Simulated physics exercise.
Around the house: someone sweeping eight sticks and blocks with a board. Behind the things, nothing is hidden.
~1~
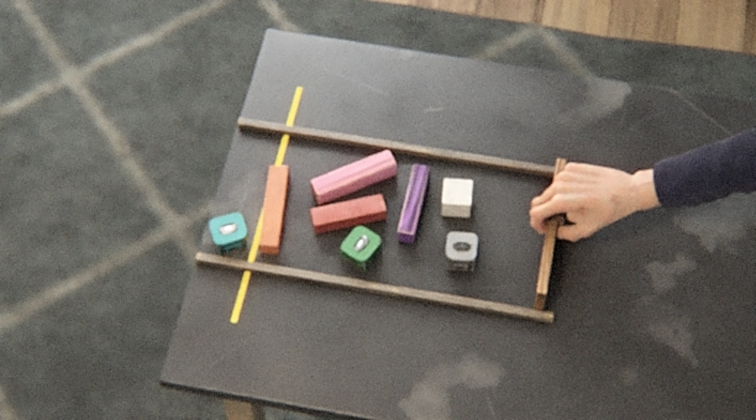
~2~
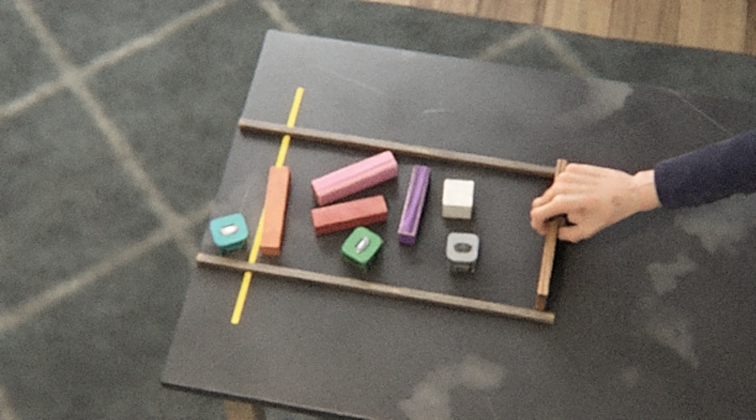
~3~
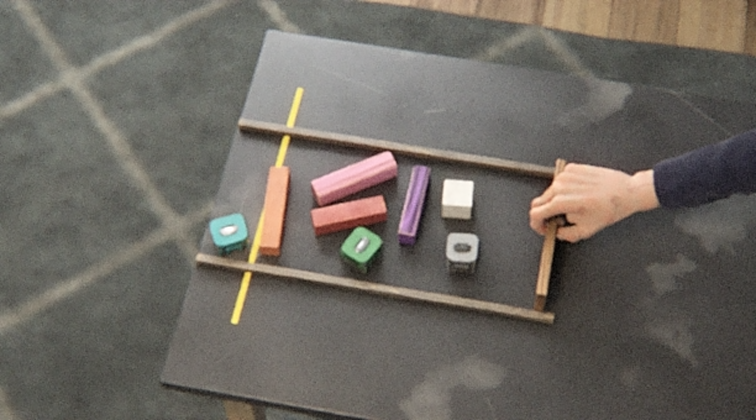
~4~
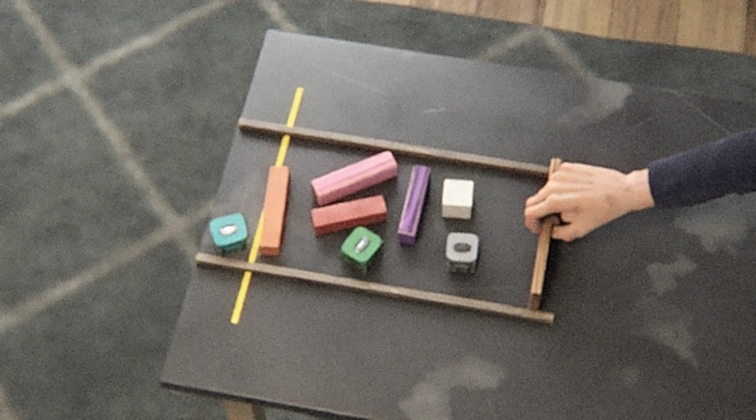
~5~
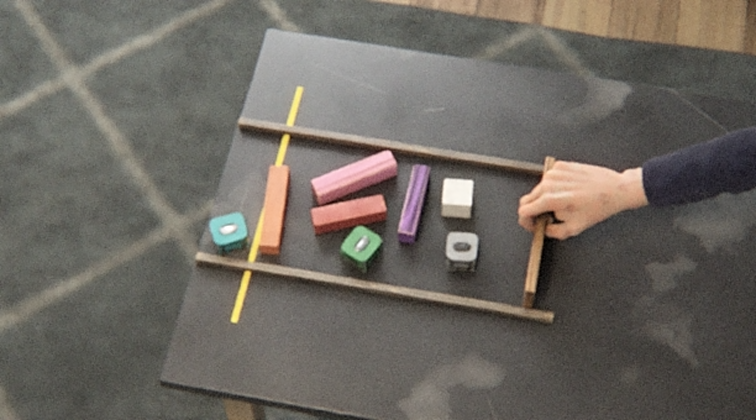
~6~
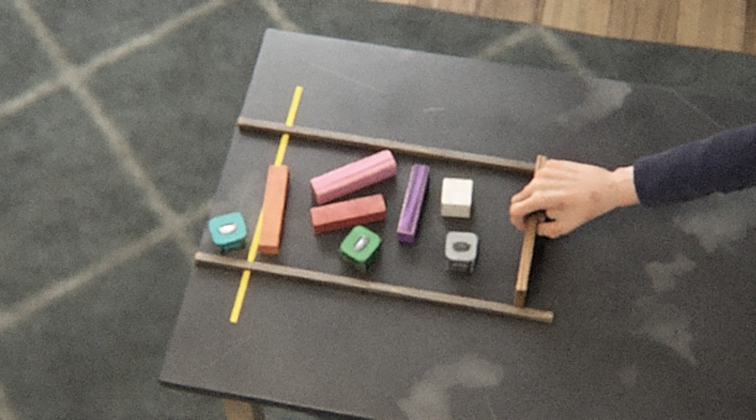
On a dark tabletop, a hand held a wooden board upright between two rails, then slid it slightly left toward the colourful sticks and blocks, which stayed still near a yellow tape line.
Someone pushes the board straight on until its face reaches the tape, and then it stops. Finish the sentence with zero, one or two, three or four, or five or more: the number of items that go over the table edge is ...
The number of items that go over the table edge is three or four.
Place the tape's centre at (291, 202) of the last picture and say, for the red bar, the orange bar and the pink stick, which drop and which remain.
Red bar: Stays in place; orange bar: Goes down; pink stick: Stays in place.
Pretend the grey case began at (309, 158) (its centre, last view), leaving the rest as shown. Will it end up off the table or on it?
In the end it falls away.
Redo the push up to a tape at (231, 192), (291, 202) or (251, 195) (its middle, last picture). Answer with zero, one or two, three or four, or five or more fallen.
The three counts come out as five or more, one or two and three to four.
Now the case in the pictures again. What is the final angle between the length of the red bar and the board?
Roughly 0° out of line.
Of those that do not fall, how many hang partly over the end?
1 overhanging.
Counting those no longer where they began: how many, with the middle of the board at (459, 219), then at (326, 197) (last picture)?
So far 2, and 8 at the second.
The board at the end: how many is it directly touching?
3.
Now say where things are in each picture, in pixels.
The first frame shows turquoise case (229, 234); orange bar (274, 209); pink stick (354, 178); board (550, 234); tape (269, 198).
The second frame shows orange bar (275, 210); red bar (349, 215).
The third frame shows pink stick (355, 179); board (550, 235).
The fourth frame shows turquoise case (230, 235); green case (362, 250).
The fifth frame shows orange bar (275, 209); white block (457, 199).
The sixth frame shows turquoise case (229, 234); orange bar (274, 209); pink stick (354, 177); board (531, 231); tape (268, 198).
Soon after, none off yet; turquoise case at rest near (229, 234); orange bar at rest near (274, 209); pink stick at rest near (354, 177).
Then, none off yet; turquoise case moving near (220, 232); orange bar moved a little near (256, 211); pink stick moved a little near (314, 175).
Further on, none off yet; turquoise case moved about its own width near (199, 233); orange bar moved a little near (222, 209); pink stick moved about its own width near (261, 162).
By the end, the number that fall off is three or four; fallen, pink stick, orange bar and turquoise case.
